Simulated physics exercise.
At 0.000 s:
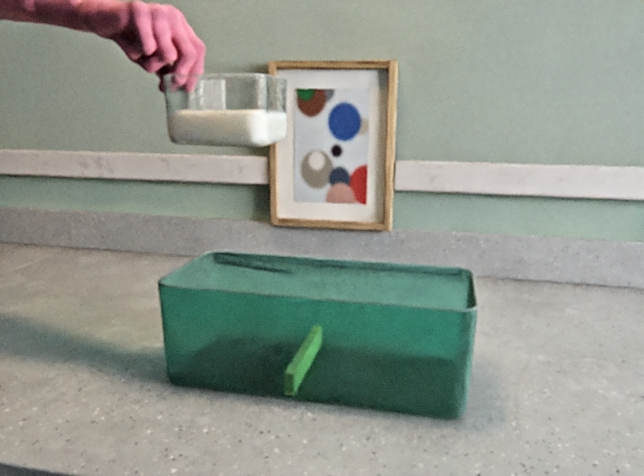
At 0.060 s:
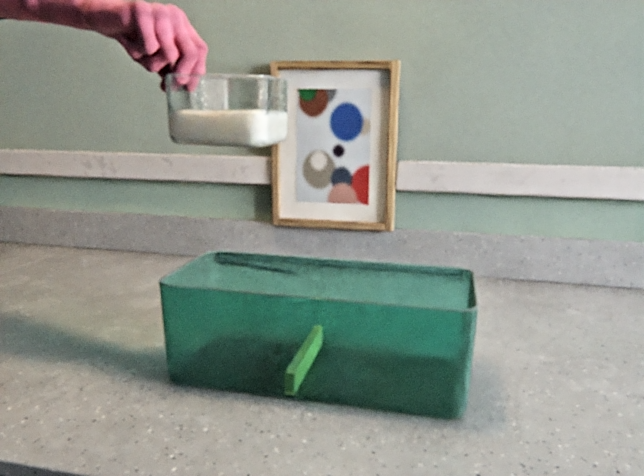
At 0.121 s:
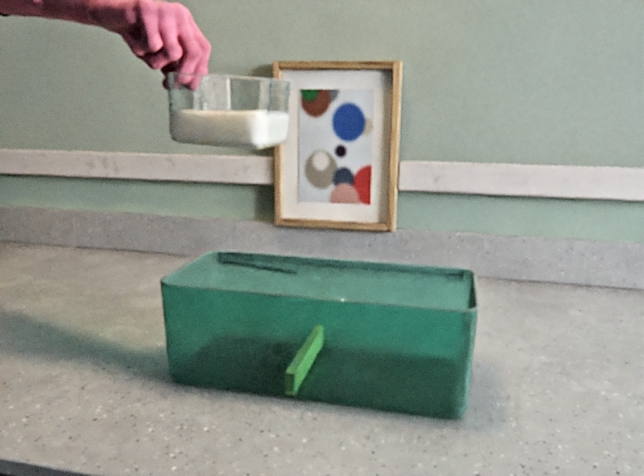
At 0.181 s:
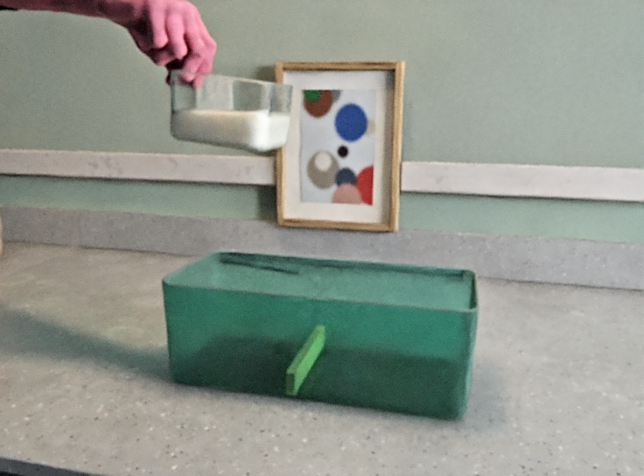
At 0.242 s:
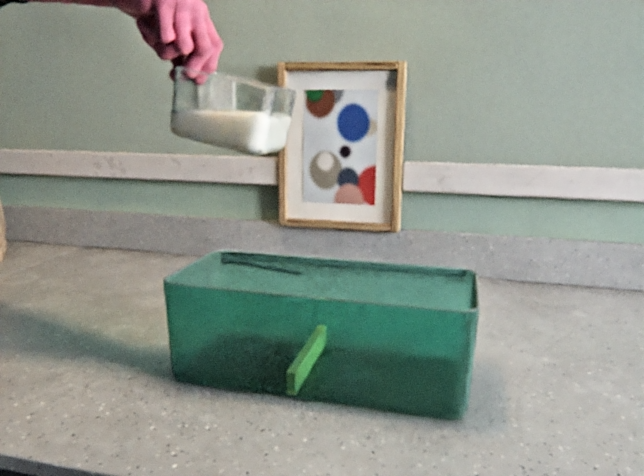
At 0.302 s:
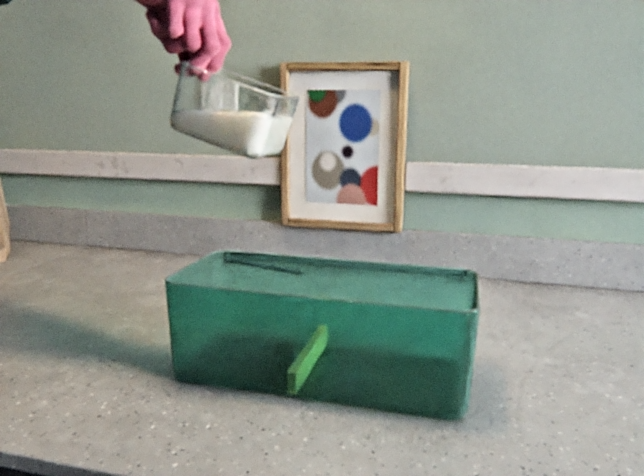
A hand holding a clear tub of white liquid above an empty green basin, gradually tilting it down to the right.
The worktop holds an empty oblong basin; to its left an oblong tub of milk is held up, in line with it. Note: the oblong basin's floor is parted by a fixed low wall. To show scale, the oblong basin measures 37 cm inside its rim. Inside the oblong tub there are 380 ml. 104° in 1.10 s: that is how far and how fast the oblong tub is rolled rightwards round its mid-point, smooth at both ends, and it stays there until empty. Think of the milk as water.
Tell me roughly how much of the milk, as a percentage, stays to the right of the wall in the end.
Around 87 per cent stays on the right.
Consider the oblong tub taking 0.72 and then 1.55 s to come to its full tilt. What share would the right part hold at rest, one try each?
Near 85 in a hundred on the first go and near 80 in a hundred on the second.
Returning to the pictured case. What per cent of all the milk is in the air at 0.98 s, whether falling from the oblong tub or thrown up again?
Around 22 per cent of the liquid is in flight.
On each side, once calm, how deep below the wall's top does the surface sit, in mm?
About 26 mm on the left, about 18 mm on the right.
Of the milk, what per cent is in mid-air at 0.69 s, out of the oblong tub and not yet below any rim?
Some 34 per cent, I reckon.
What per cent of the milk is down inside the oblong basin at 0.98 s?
Some 60 percent of the total.
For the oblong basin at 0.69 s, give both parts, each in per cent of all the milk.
About 1 left, about 0 right.
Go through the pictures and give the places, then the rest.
In the first picture, it leans 0°; its right rim is at (276, 79); the milk meets the walls at (187, 112) and (276, 112); the oblong basin's rim runs from (183, 267) to (474, 289); the wall's top is at (305, 348).
In the second picture, it leans 1°; its right rim is at (278, 80); the milk meets the walls at (189, 112) and (277, 113).
In the third picture, it leans 3°; its right rim is at (280, 83); the milk meets the walls at (190, 112) and (278, 113).
In the fourth picture, it leans 7°; its right rim is at (283, 87); the milk meets the walls at (191, 112) and (280, 115).
In the fifth picture, it leans 12°; its right rim is at (286, 92); the milk meets the walls at (192, 111) and (281, 115).
In the sixth picture, it leans 18°; its right rim is at (288, 99); the milk meets the walls at (193, 111) and (283, 116).
By 0.69 s the tilt is 72° and 65 per cent is still to pour, 1 is left of the wall and 0 right of it.
By 0.98 s the tilt is 101° and 17 per cent is still to pour, 4 is left of the wall and 56 right of it.
By 1.28 s the tilt is 104° and 0 per cent is still to pour, 9 is left of the wall and 85 right of it.
By 1.60 s the tilt is 104° and 0 per cent is still to pour, 12 is left of the wall and 87 right of it.
At rest 12 per cent lies left of the wall, 87 right of it and 1 outside.
